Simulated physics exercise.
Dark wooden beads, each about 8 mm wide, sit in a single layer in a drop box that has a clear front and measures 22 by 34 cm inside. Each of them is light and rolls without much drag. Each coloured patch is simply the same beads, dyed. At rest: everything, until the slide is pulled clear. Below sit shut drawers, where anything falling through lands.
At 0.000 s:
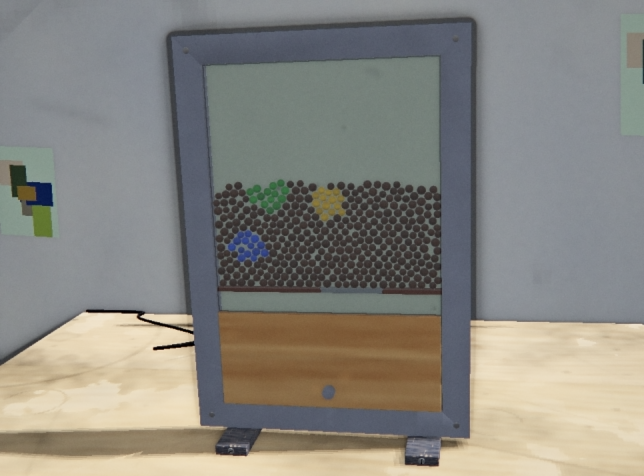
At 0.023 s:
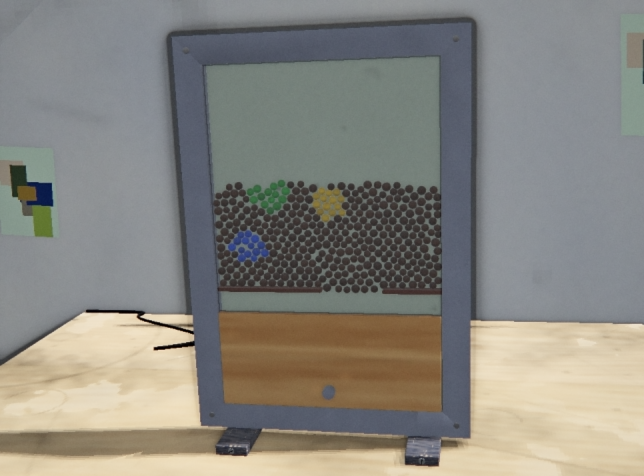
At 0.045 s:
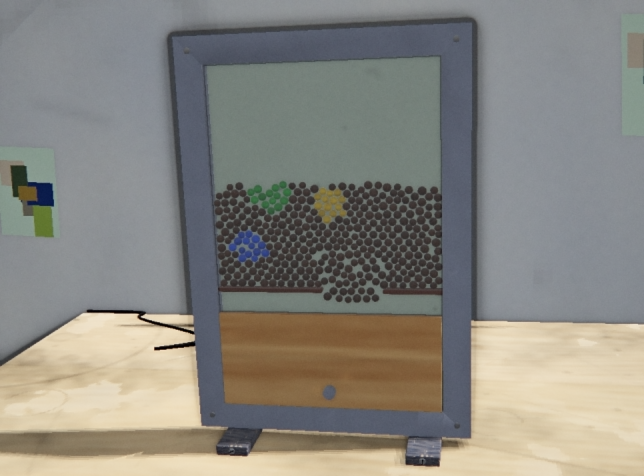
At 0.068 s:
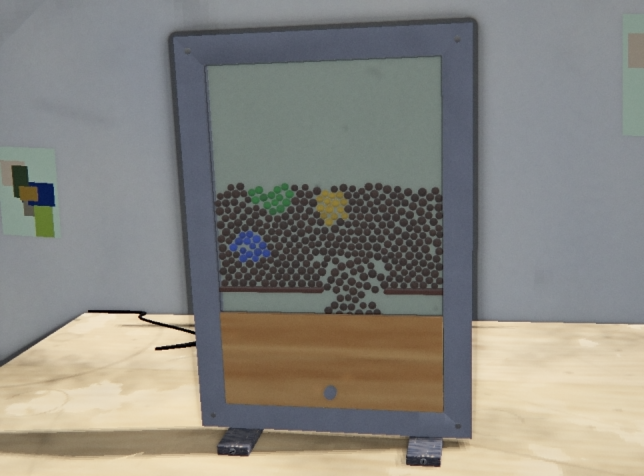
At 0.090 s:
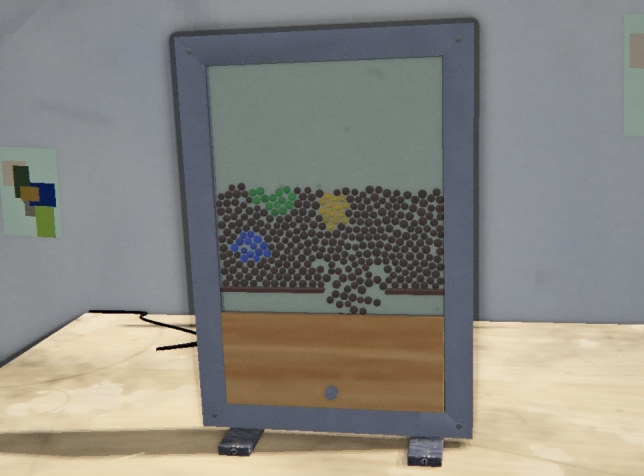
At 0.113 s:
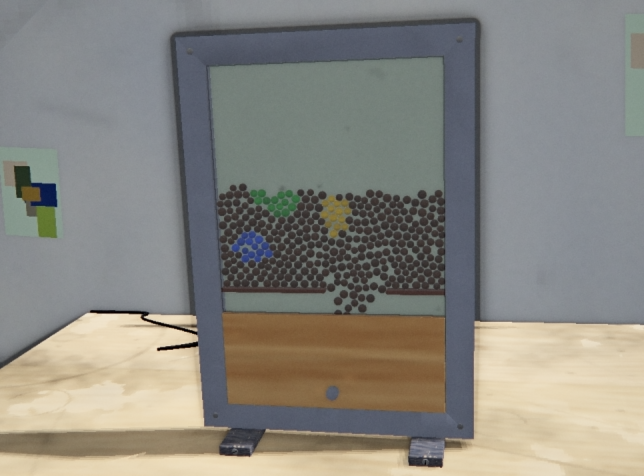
Dark beads fill the middle of an upright, grey-framed box with a clear front, seen head-on from close by as it stands on a pale wooden surface against a grey wall. A green patch sits upper left, a yellow one near the top centre and a blue one lower left, above a brown wooden panel. A gap opens beneath the beads right of centre, some drop through it, and the yellow patch sinks slightly.
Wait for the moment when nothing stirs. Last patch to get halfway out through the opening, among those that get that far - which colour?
I would say green.
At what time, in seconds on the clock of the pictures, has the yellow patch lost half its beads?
Around 0.4 seconds.
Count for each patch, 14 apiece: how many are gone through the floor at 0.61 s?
Tally by patch: Green = 8, yellow = 14, blue = 0.
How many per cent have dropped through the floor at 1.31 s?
Close to 75 percent at that moment.
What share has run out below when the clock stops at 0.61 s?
Some 60 per cent.
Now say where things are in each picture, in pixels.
About 360 beads; beads centred (331, 237); green patch (269, 196); yellow patch (328, 203); blue patch (248, 247); slide (317, 290) to (388, 291), in the first picture.
Beads centred (332, 238); 0 out, in the second picture.
Beads centred (328, 233); 11 out, in the third picture.
Beads centred (331, 237); 16 out, in the fourth picture.
Beads centred (333, 242); 25 out, in the fifth picture.
Beads centred (332, 242); 33 out; green patch (277, 202); yellow patch (336, 215); blue patch (252, 247), in the sixth picture.
After 0.26 s, 30 % are out; out of 14, green 0, yellow 0, blue 0.
After 0.61 s, 60 % are out; out of 14, green 7, yellow 14, blue 0.
After 1.31 s, 75 % are out; out of 14, green 14, yellow 14, blue 0.
All still by 1.8 s, 75 % are out; out of 14, green 14, yellow 14, blue 0; half out at green 0.60 s, yellow 0.35 s, blue never.
